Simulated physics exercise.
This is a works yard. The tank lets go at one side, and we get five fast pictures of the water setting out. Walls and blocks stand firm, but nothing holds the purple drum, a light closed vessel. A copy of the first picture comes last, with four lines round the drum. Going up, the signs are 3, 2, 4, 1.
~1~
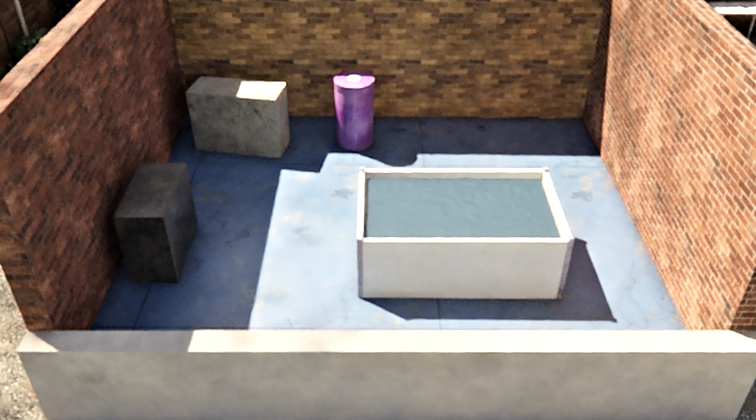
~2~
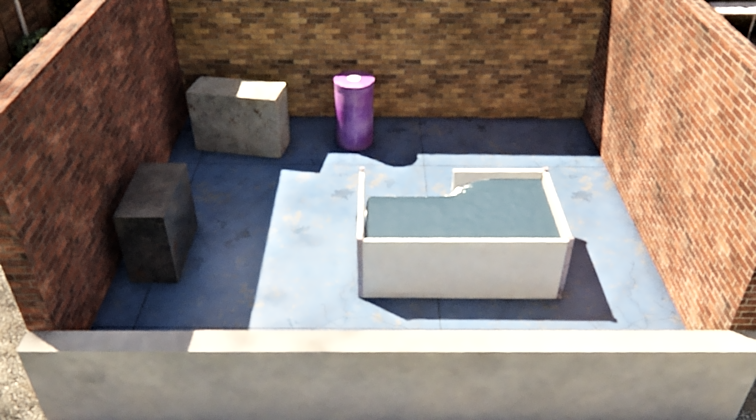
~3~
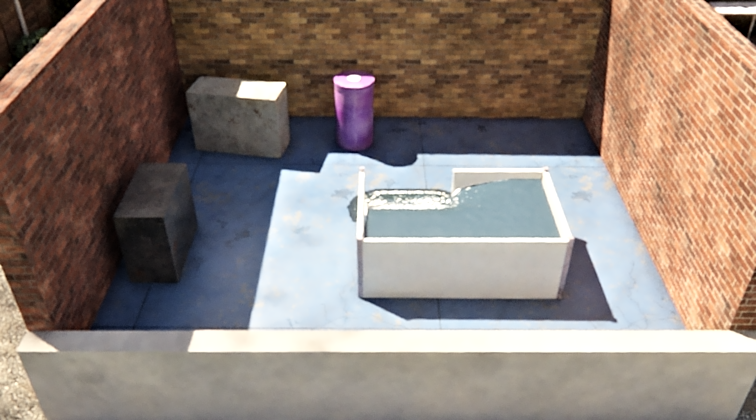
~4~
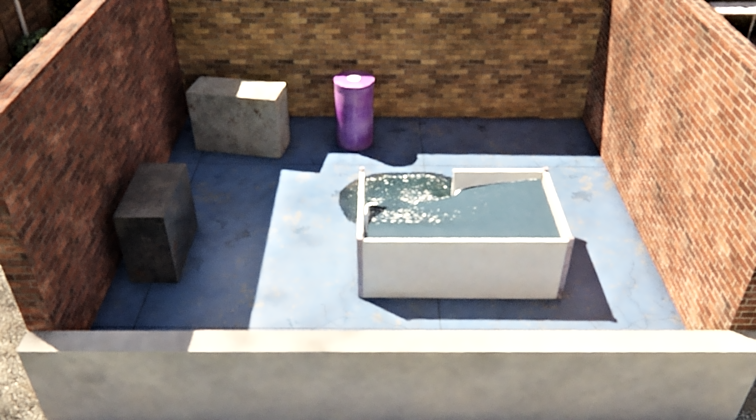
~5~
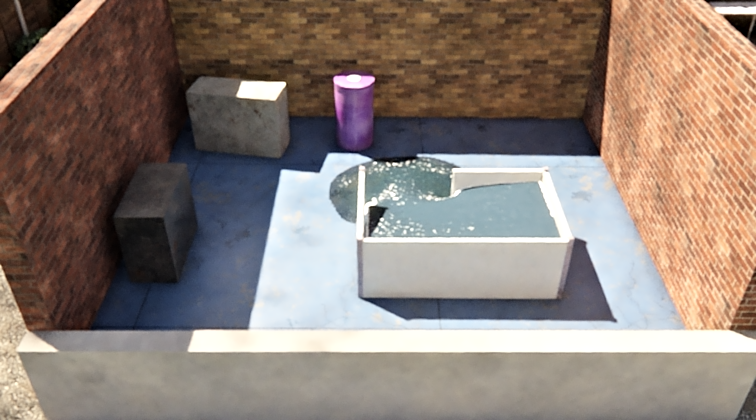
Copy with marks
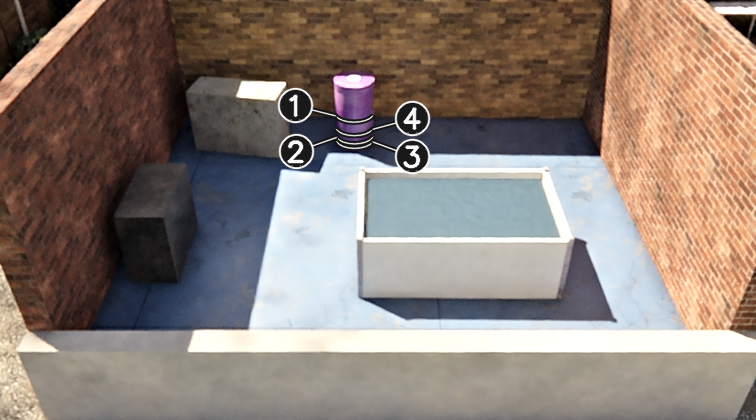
A white-walled tank full of water stood in a brick-walled yard, then part of its back wall vanished at the left and water poured out, spreading across the blue ground behind toward the purple drum.
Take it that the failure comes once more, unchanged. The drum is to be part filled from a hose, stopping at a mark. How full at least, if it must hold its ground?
That is line 1.
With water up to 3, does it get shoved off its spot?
Yes, it does.
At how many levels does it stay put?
One.
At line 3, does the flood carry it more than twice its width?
Yes, clearly.
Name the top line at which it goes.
4 it is.
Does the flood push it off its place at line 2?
Yes, it does.
On the marked copy, 1 at (353, 122); 2 at (354, 143); 3 at (354, 148); 4 at (354, 135); from the bottom up 3, 2, 4, 1.
Choosing 1, it does not move.
Choosing 2, it is pushed about 4 times its own width away.
Choosing 3, it is pushed about 4 times its own width away.
Choosing 4, it is pushed about half its own width away.
